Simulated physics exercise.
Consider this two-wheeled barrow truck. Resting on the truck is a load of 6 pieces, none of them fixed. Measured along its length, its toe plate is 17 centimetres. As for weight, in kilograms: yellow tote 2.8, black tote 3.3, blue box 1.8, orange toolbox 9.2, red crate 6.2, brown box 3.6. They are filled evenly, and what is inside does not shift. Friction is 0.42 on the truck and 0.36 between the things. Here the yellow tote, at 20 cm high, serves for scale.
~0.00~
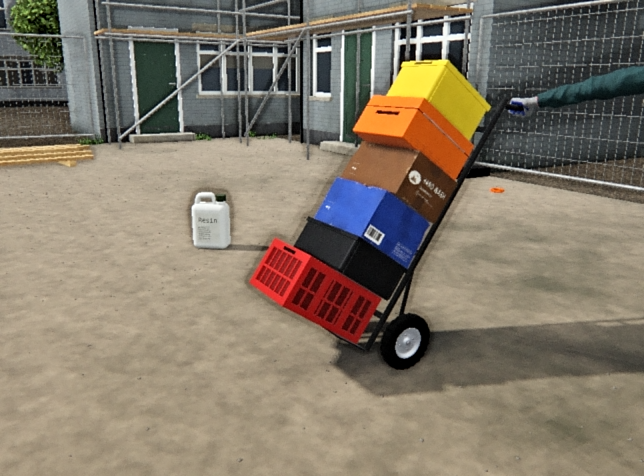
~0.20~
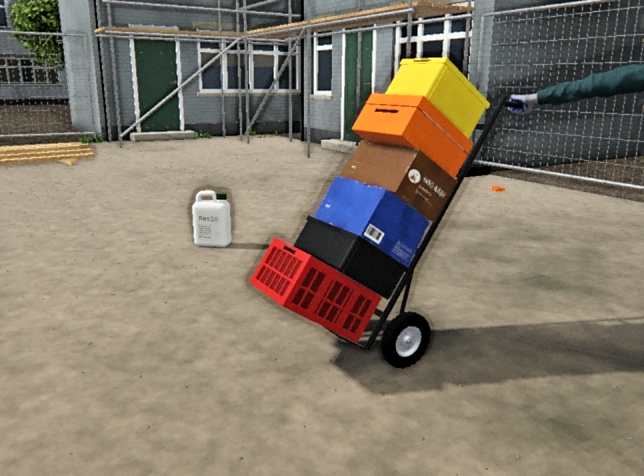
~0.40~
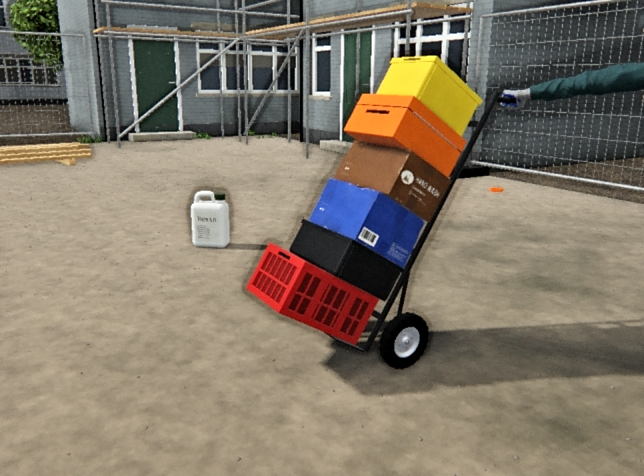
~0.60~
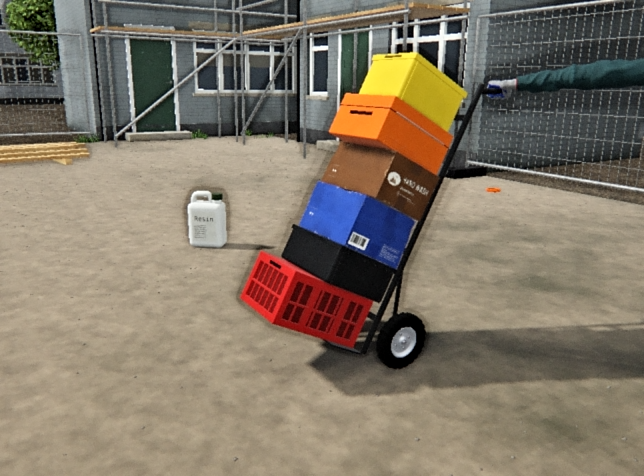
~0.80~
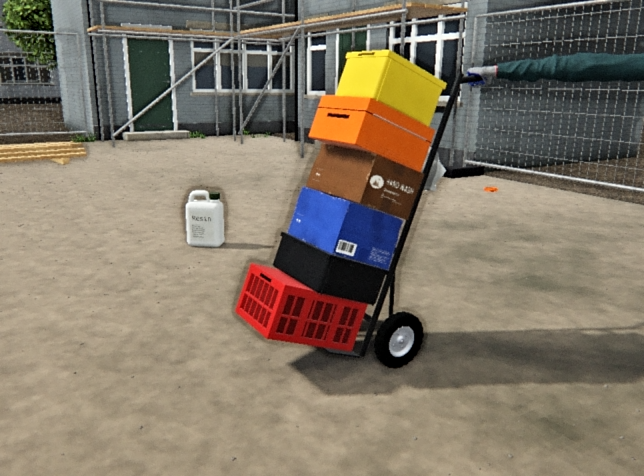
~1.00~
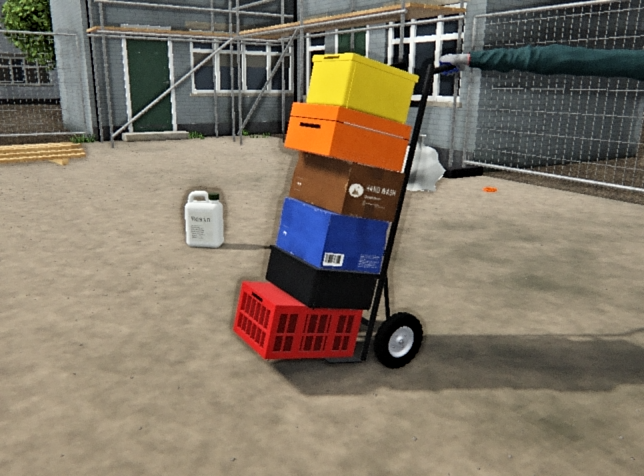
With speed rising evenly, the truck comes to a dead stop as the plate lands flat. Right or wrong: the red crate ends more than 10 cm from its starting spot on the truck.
Wrong.
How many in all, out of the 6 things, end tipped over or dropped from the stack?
So, 4 in all.
After 1.70 s, truck upright; yellow tote tipped 25° from how it sat; orange toolbox tipped 25° from how it sat; brown box tipped 25° from how it sat.
After 2.10 s, truck upright; yellow tote, orange toolbox and brown box now dropped from the stack; blue box tipped 71° from how it sat.
At rest (3.0 s), dropped from the stack, yellow tote, blue box, orange toolbox and brown box; the other 2 in place, give or take 10 cm. In the last view, red crate near (295, 339).
